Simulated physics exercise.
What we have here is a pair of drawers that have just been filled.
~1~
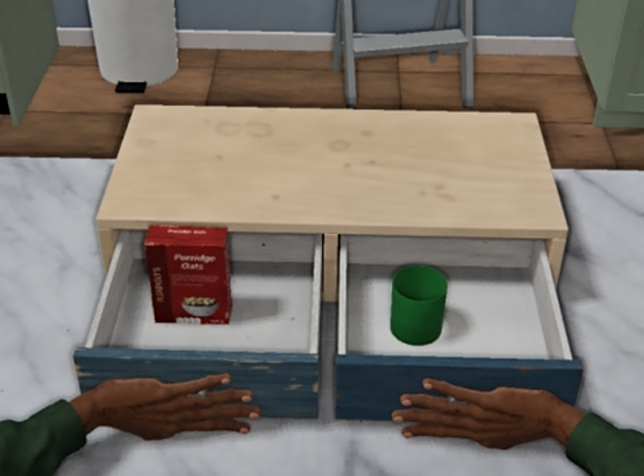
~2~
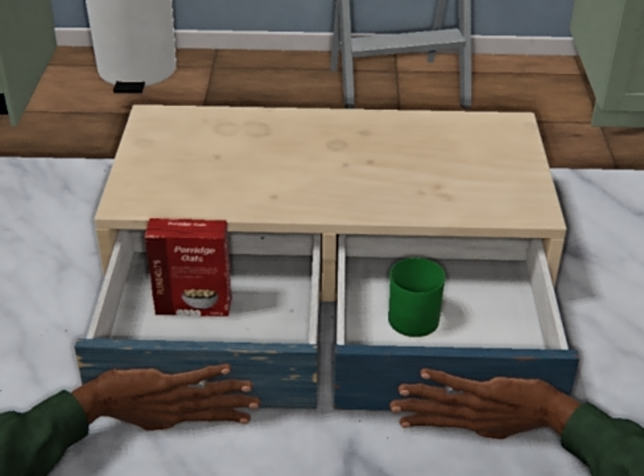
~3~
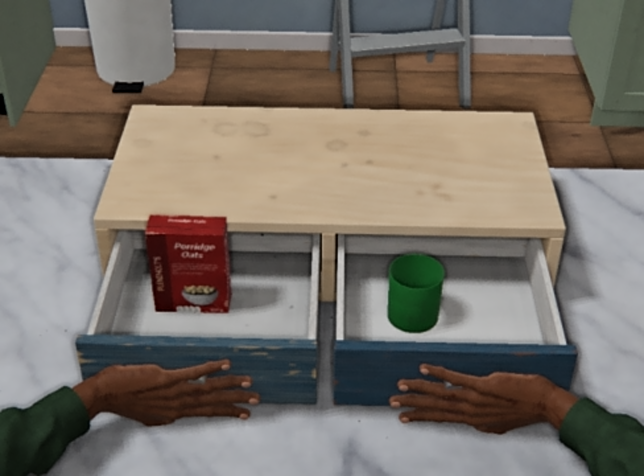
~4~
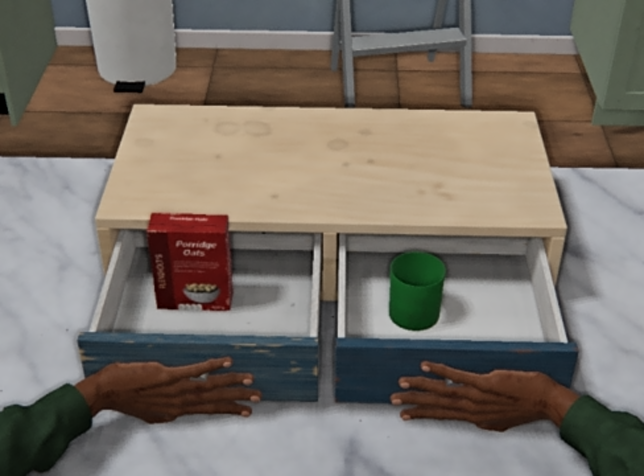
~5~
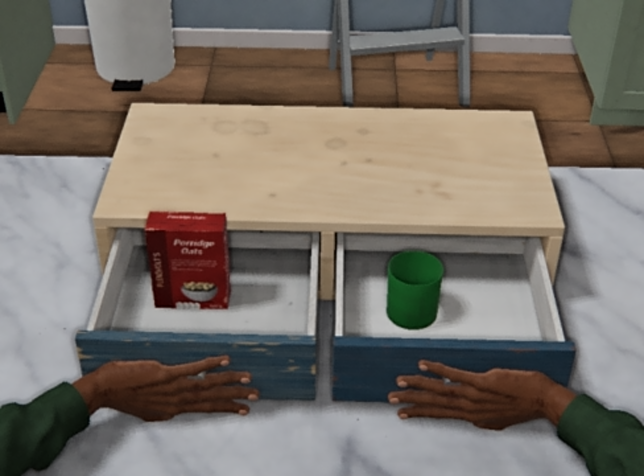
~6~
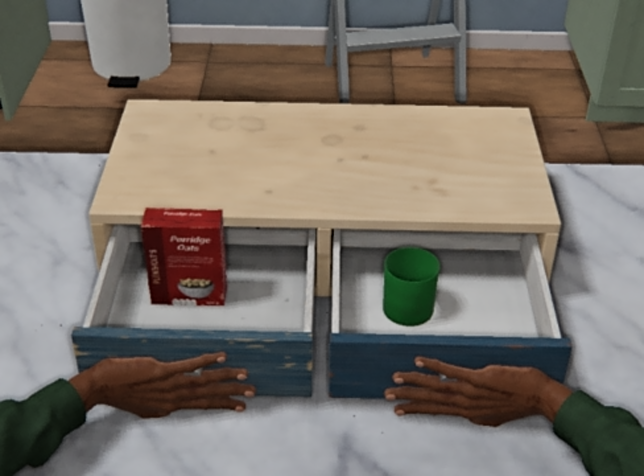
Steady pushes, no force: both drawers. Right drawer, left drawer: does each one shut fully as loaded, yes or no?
Answers - right drawer: Yes; left drawer: Yes.
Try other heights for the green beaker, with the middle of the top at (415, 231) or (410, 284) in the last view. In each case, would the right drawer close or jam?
The drawer fails to shut on the first try and fits fully in on the second.
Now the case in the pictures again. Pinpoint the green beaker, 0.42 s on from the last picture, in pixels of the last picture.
(408, 258), roughly.
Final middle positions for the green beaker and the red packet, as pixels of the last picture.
In the last picture they settle around (403, 191) and (201, 219) respectively.
Then, 0.42 s after the last picture, right drawer starting in; left drawer about half in.
Then, 0.70 s after the last picture, right drawer about half in; left drawer about half in.
At rest, the right drawer goes all the way in; the left drawer goes all the way in.
